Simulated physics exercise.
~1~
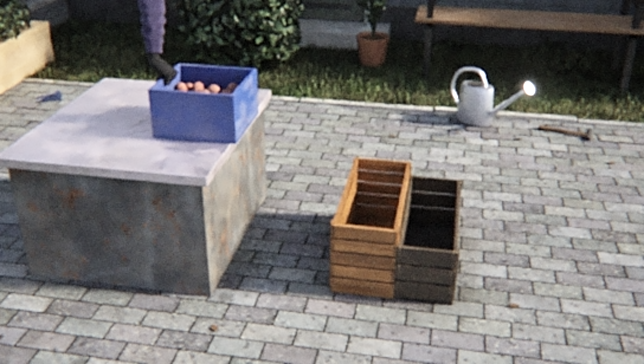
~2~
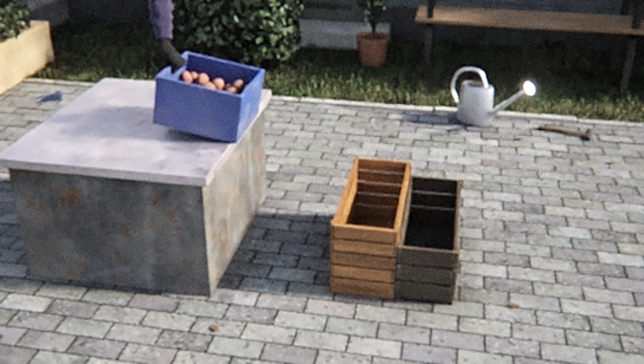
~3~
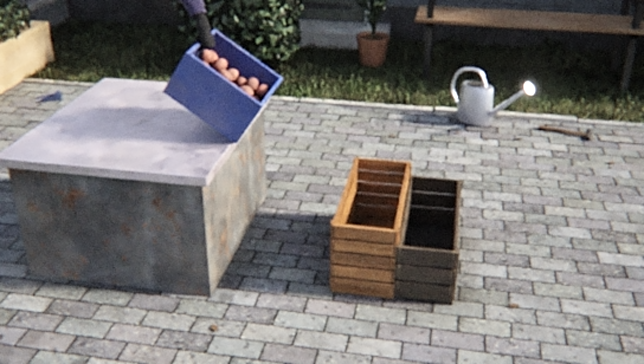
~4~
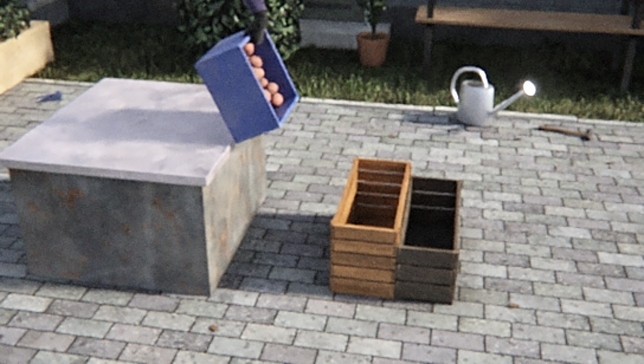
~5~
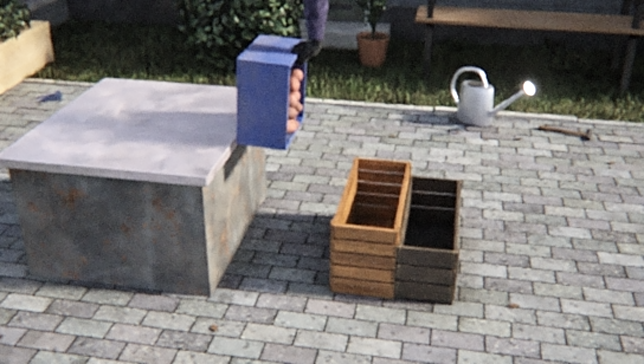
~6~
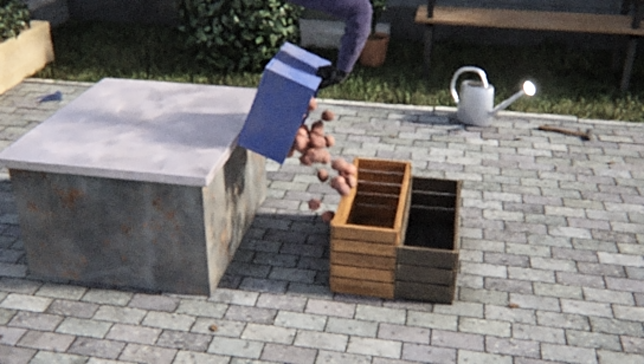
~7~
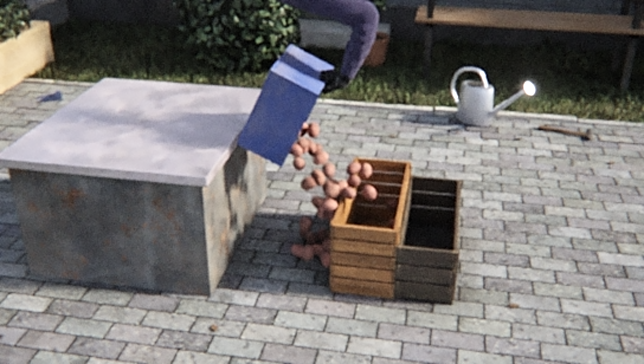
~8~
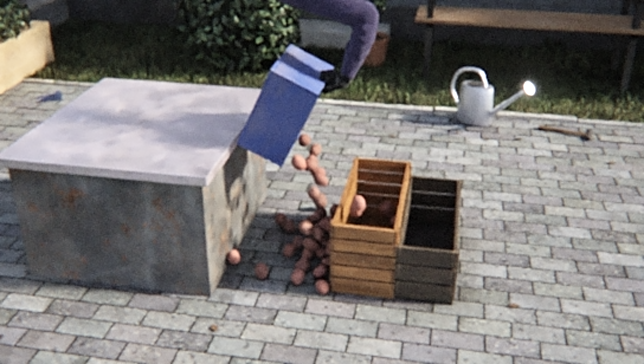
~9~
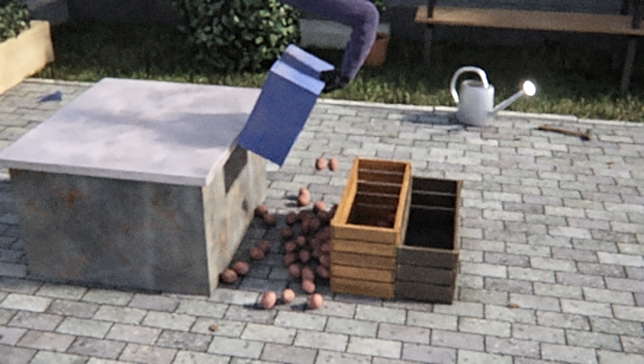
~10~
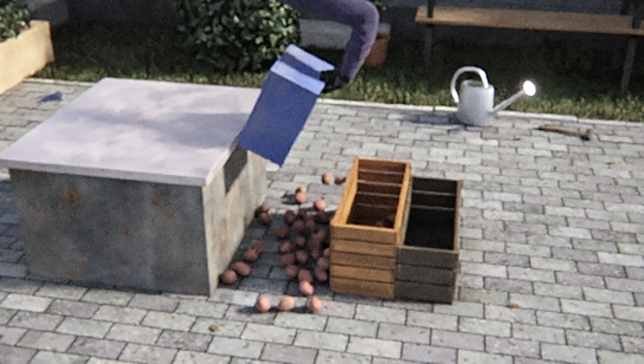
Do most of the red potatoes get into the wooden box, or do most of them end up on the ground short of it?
Most of them end up on the ground short of the wooden box, lying on the paving between it and the bench. Only a smaller share gets into the box.
